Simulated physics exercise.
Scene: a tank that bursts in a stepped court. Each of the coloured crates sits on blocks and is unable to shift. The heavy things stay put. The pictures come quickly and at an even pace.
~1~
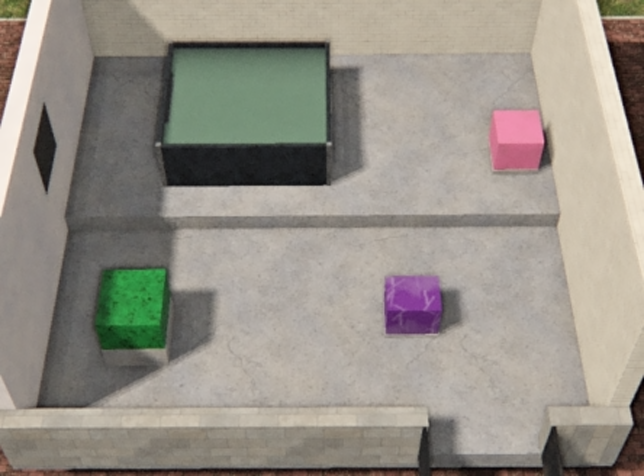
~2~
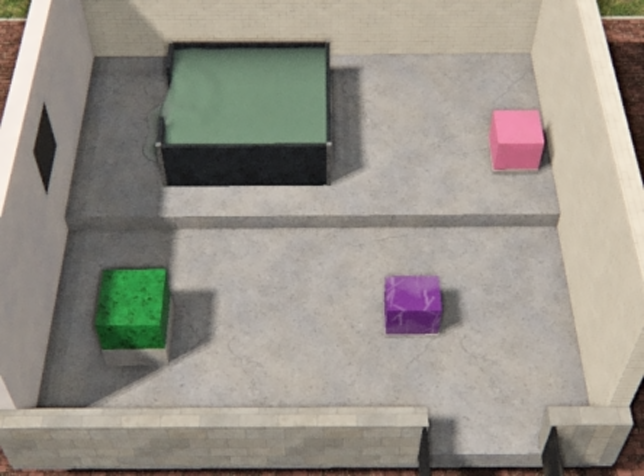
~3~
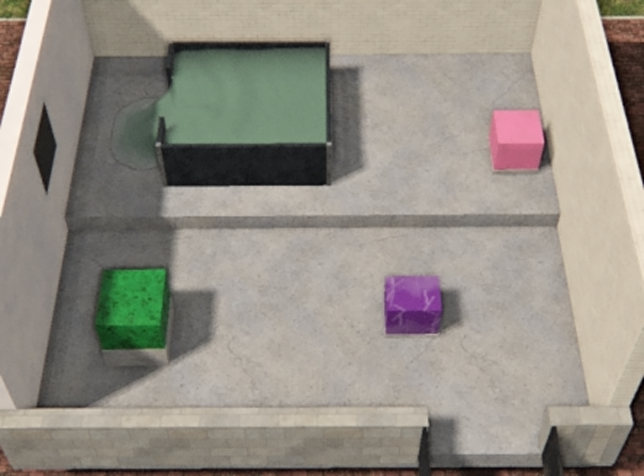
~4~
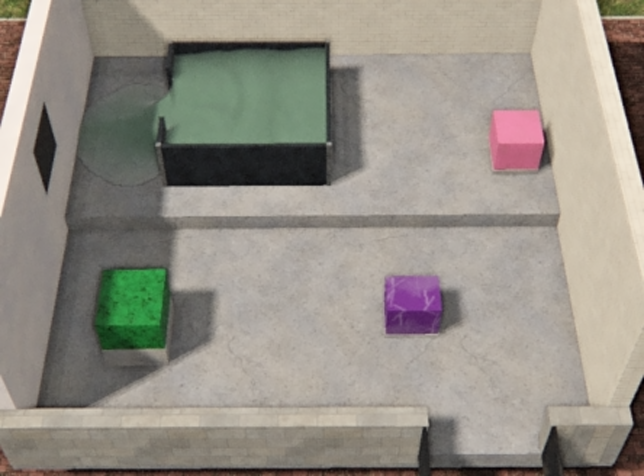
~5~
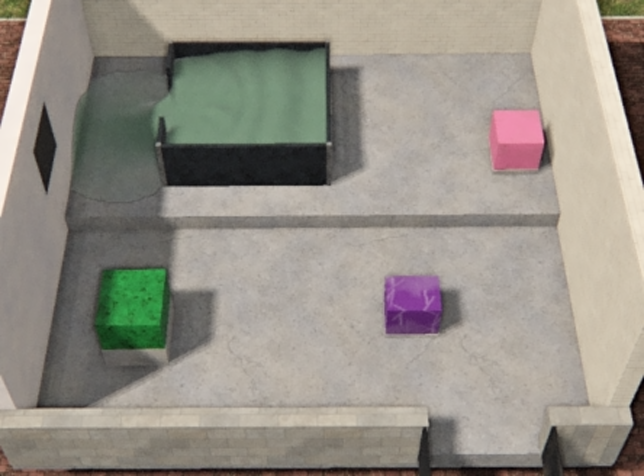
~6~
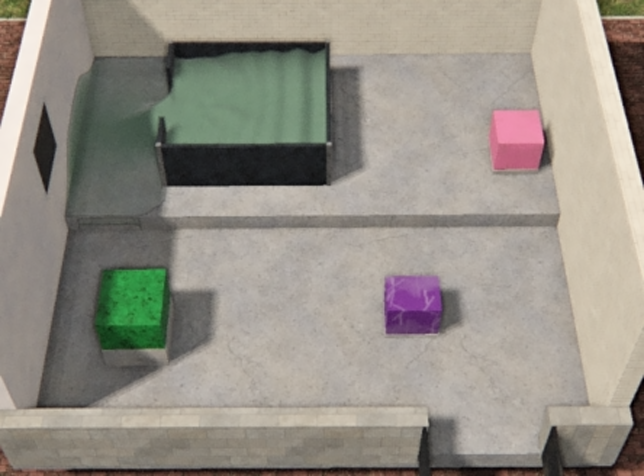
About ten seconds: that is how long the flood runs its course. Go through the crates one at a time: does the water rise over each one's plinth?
Outcome: The purple crate will be caught by the water; the pink crate will be caught by the water; the green crate will be missed by the water.
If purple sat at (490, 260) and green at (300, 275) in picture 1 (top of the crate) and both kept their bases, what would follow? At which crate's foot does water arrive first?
It's the green one.
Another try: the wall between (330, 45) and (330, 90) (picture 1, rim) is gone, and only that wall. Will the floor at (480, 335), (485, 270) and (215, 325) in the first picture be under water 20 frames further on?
Going through them in turn: Reached by the flood, then reached by the flood, then still unsoaked.
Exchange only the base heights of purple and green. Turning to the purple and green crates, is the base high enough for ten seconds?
In short, purple is left untouched; green is inundated.
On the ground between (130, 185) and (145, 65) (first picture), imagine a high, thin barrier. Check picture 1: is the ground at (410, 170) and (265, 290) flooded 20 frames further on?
In order, I'd call them bare and inundated.
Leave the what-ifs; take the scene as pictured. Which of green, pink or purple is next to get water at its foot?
The crate marked green, then.
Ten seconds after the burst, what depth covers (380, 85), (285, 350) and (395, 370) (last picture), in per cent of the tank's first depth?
6, 10, 8 %.
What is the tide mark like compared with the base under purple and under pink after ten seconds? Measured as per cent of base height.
Taking them in the order asked, 240 percent and 200 percent.
A moment on, water covers 15 % of the floor; the purple crate not reached, the pink crate not reached, the green crate not reached.
Next, water covers 25 % of the floor; the purple crate not reached, the pink crate not reached, the green crate water round its plinth.
Then, water covers 55 % of the floor; the purple crate water round its plinth, the pink crate not reached, the green crate water round its plinth.
Later, water covers 85 % of the floor; the purple crate water round its plinth, the pink crate water round its plinth, the green crate water round its plinth.
In the end, water covers 95 % of the floor; the purple crate was topped, the pink crate was topped, the green crate stayed above the water.
